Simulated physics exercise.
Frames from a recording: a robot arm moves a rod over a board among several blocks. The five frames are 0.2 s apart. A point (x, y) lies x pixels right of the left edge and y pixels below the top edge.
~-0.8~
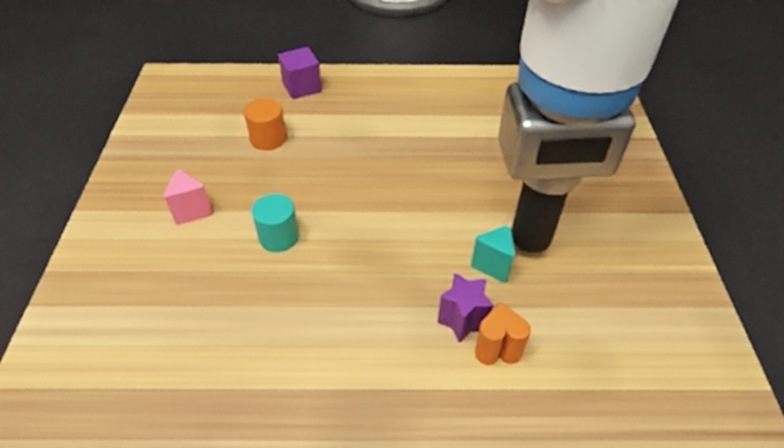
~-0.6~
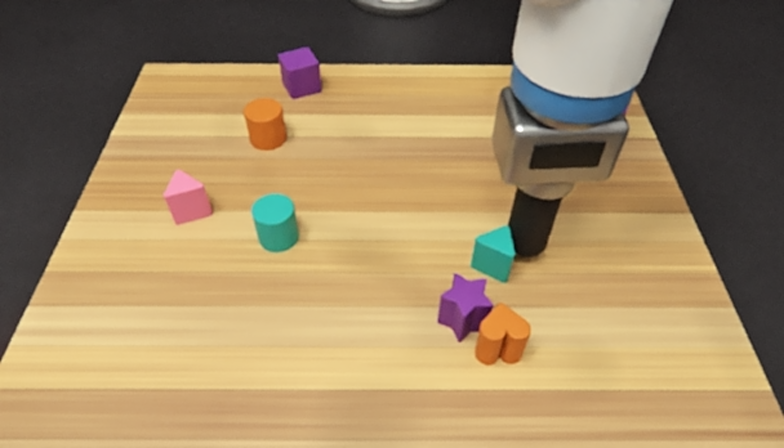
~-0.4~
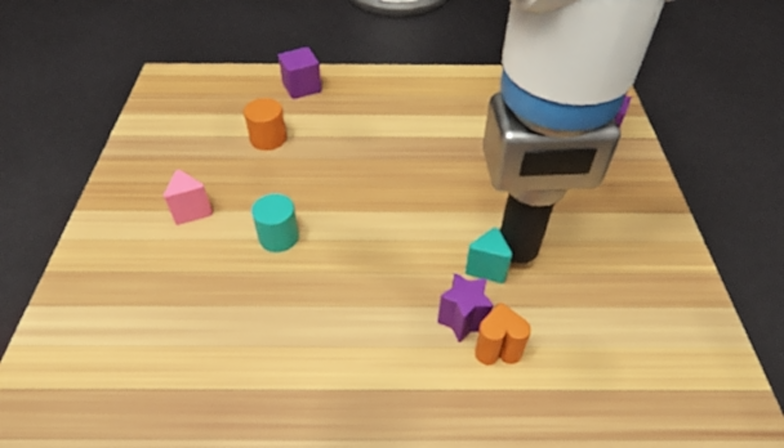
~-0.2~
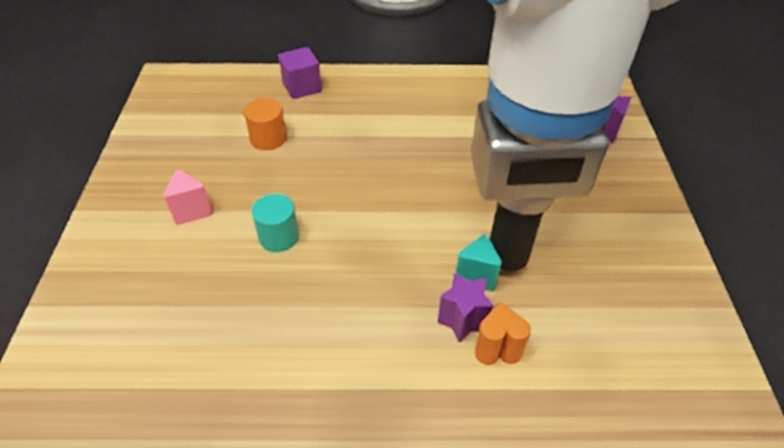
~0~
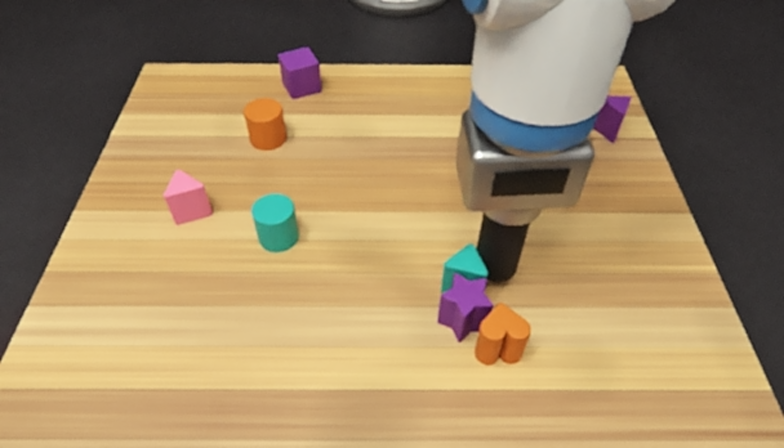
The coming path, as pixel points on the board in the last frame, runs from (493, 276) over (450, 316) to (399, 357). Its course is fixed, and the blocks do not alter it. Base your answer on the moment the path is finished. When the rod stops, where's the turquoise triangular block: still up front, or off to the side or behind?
That block drops off.
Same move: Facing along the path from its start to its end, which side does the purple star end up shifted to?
My prediction: Leftwards.
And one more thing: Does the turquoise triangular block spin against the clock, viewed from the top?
It seems not.
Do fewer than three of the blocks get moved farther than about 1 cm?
That would be a yes.
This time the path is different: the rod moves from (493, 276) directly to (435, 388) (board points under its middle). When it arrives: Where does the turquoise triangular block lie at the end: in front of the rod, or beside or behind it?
Left aside or behind.
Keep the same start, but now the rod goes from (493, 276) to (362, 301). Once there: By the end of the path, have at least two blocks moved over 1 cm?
No, that is not what happens.
The first path, step by step. One third of the way, rod (467, 292); turquoise triangular block (432, 276), turned 25° clockwise; purple star (452, 314), turned 25° anticlockwise.
Two thirds of the way, rod (435, 319); turquoise triangular block (404, 284), turned 55° clockwise; purple star (435, 347), turned 60° anticlockwise.
At the end, rod (399, 348); turquoise triangular block (401, 285), turned 65° clockwise; purple star (426, 366), turned 120° anticlockwise; orange heart in place.
